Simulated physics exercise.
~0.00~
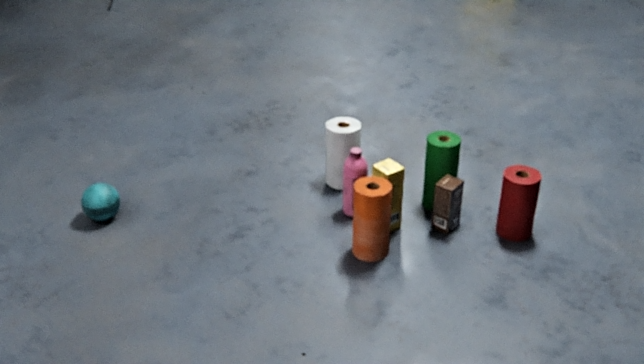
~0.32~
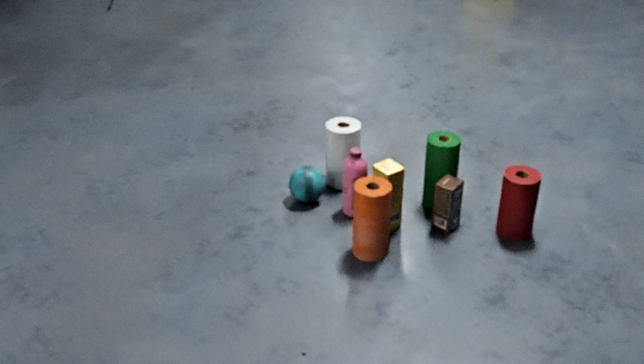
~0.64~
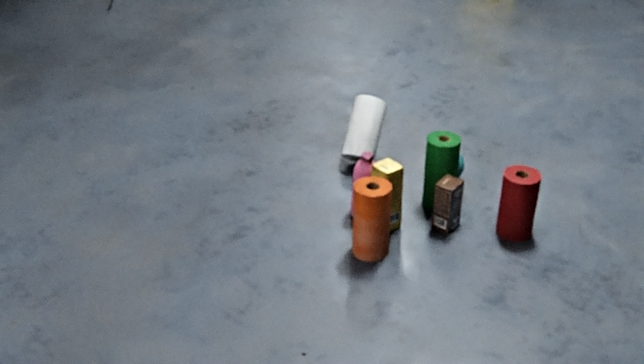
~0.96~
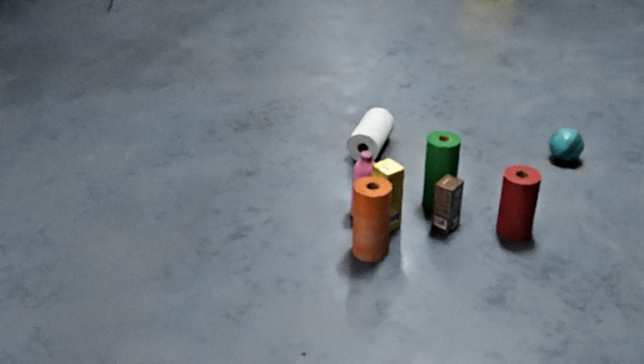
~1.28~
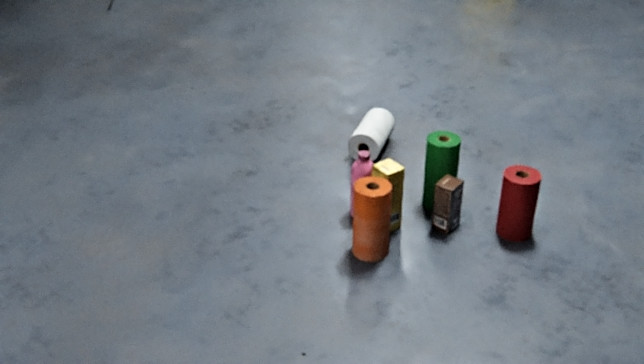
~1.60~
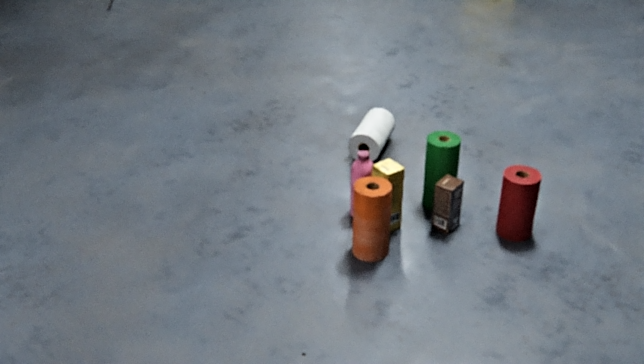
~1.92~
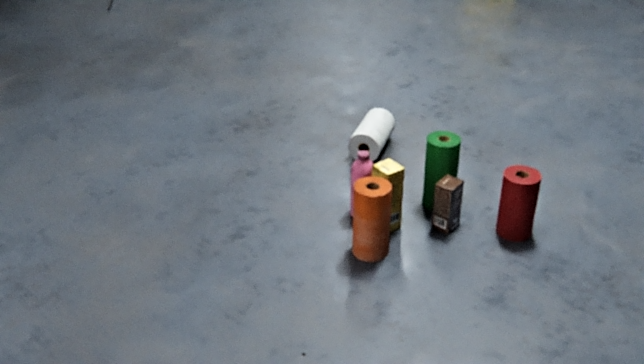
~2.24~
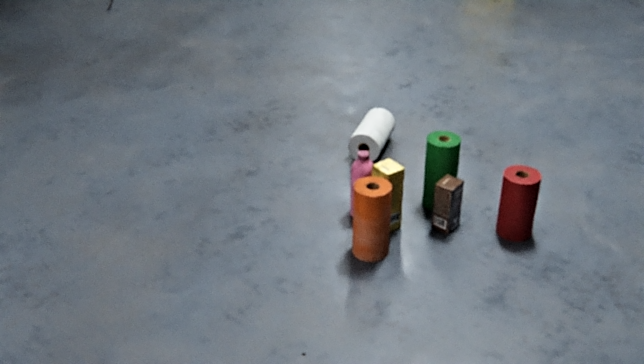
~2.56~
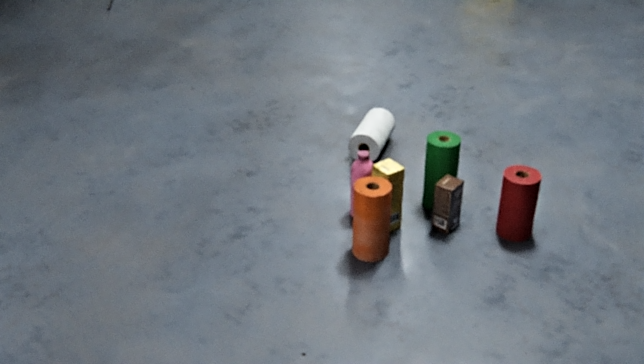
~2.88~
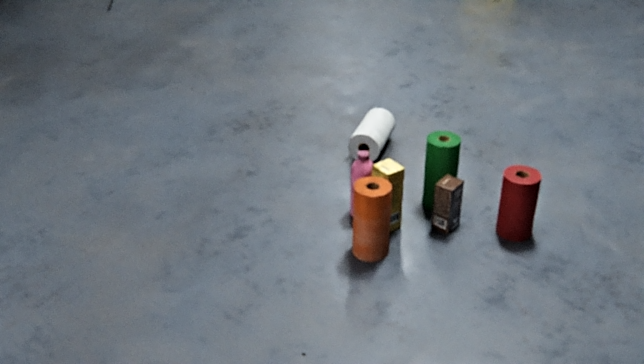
A turquoise ball rolls in from the left across a smooth grey floor, watched by a still camera from slightly above. Ahead of it stand a white roll, a pink bottle, a yellow carton and an orange roll, with a green roll, a small brown carton and a red roll to the right. The ball reaches the white roll and pink bottle, and the white roll tips over while the bottle shifts slightly. The ball passes behind the green roll, carries on right and leaves view. The white roll ends lying on its side, with everything else upright.
